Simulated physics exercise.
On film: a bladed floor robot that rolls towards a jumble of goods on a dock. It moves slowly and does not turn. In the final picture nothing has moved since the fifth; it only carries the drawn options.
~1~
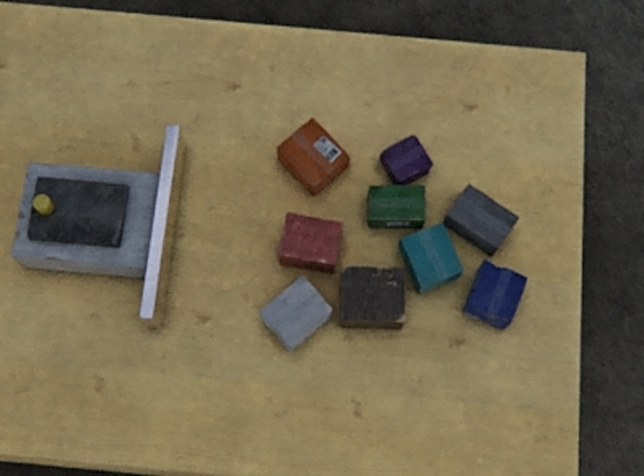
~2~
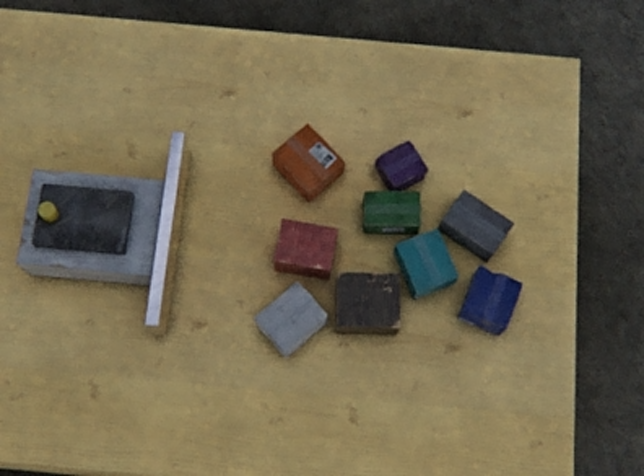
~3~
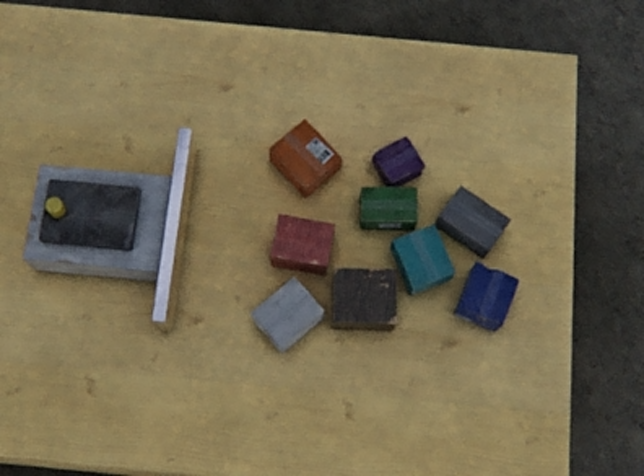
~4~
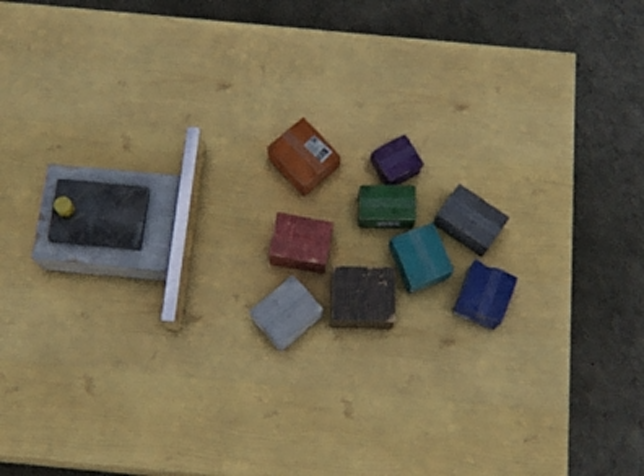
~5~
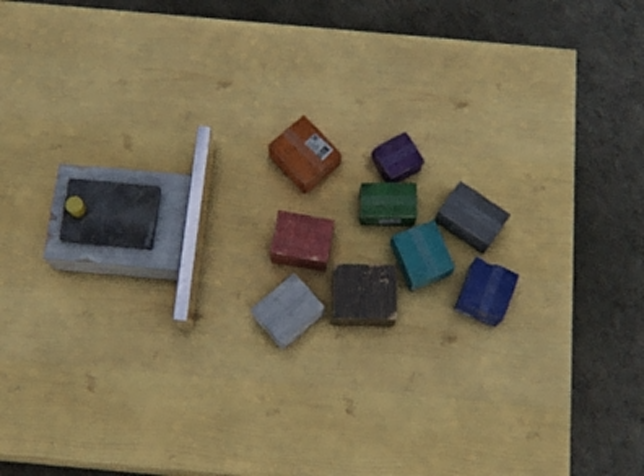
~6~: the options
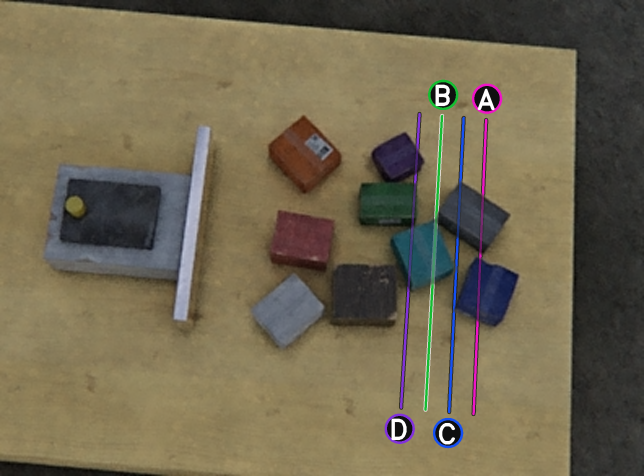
A bladed floor robot creeping slowly rightward across a pale wooden surface towards a cluster of nine coloured boxes, which stay still.
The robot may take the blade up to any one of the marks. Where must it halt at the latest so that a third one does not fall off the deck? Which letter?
At A, and not beyond.
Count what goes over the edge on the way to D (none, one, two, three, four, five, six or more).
The count is none.
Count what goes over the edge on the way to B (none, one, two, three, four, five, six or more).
In all, none.
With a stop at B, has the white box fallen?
No.
On the copy, A at (480, 261); B at (434, 257); C at (457, 259); D at (411, 255).
On A. First, robot (224, 223); white box (335, 321); orange parcel (349, 163).
Then, robot (329, 232); blue box (534, 306); grey box (497, 205).
Finally, robot (408, 239); grey box (570, 205); blue box (567, 317); none fallen.
By contrast, B is within the limit but short; C is within the limit but short; D is within the limit but short.
